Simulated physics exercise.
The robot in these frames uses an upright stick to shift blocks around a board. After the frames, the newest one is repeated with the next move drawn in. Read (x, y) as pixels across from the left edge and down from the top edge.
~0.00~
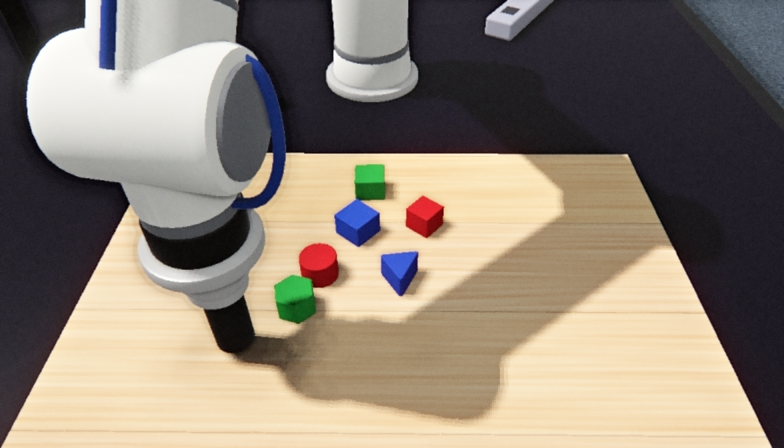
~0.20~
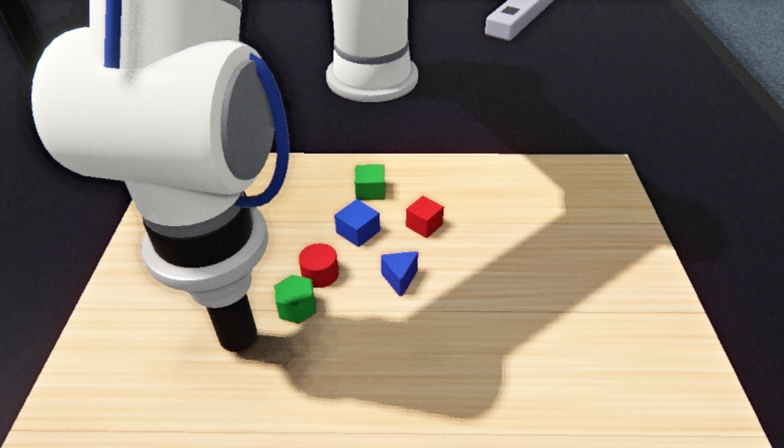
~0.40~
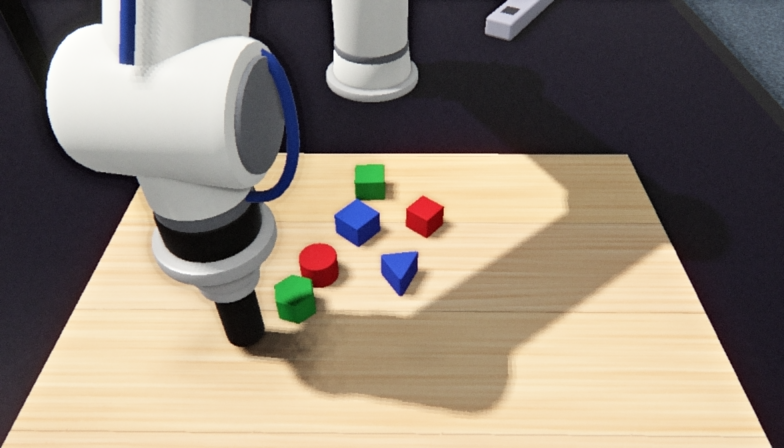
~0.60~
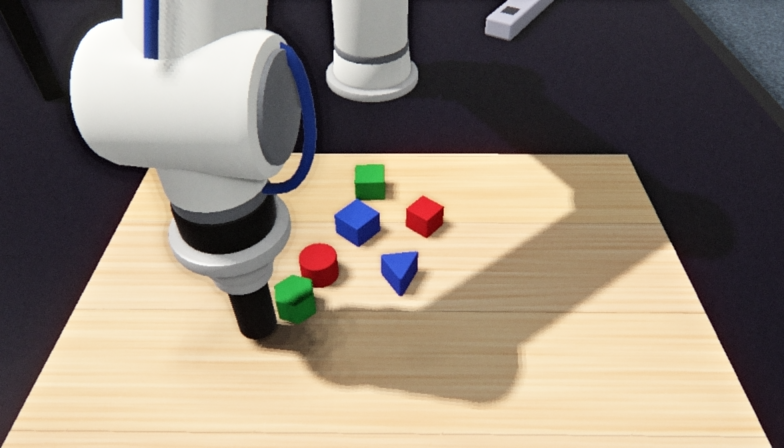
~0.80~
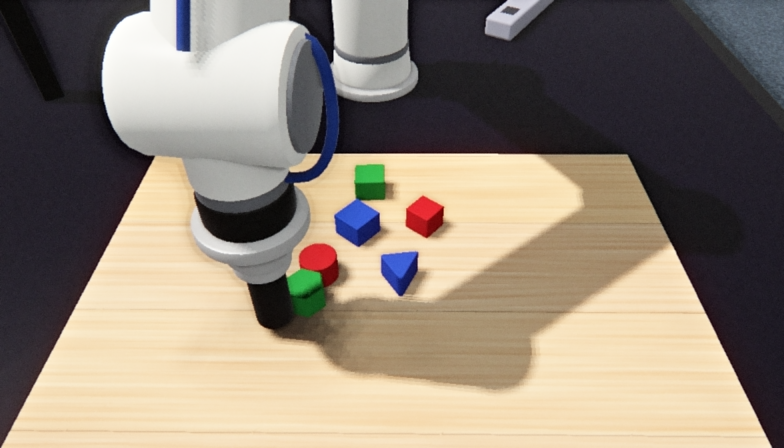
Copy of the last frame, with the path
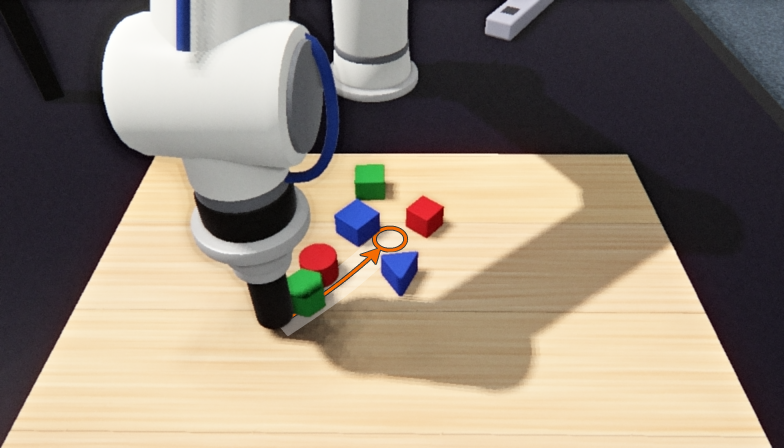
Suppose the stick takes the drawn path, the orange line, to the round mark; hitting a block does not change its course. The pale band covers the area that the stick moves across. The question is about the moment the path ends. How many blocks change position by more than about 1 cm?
Once the path ends, three or more blocks will have shifted.
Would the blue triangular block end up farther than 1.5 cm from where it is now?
No - that is not the case.
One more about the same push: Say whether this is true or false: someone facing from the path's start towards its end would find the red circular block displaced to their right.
It is false.
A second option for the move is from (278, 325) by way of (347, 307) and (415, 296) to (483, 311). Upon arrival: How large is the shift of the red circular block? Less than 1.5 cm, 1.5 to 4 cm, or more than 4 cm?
The red circular block moves 1.5-4 cm.
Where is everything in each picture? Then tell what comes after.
Stick's lower end (236, 338); green six-sided block (293, 289); red circular block (318, 255); blue square block (357, 213); blue triangular block (400, 261); red square block (425, 207), in the first frame.
Stick (239, 336); blocks still, in the second frame.
Stick (246, 332); blocks still, in the third frame.
Stick (258, 325); blocks still, in the fourth frame.
Stick (275, 315); green six-sided block (303, 283); red circular block (318, 255); blue square block (357, 213); blue triangular block (400, 261); red square block (425, 207), in the fifth frame.
Drawn move, from (278, 325) through (322, 296) and (359, 267) to (390, 239).
On the path given first. One third of the way, stick (321, 286); green six-sided block (344, 254); red circular block (338, 228); blue square block (360, 208).
Two thirds of the way, stick (359, 257); green six-sided block (378, 227), turned 25° anticlockwise; red circular block (338, 222); blue square block (362, 204).
At the end, stick (390, 229); green six-sided block (404, 201), turned 50° anticlockwise; red circular block (338, 222); blue square block (362, 202); blue triangular block still; red square block (434, 200), turned 45° clockwise.
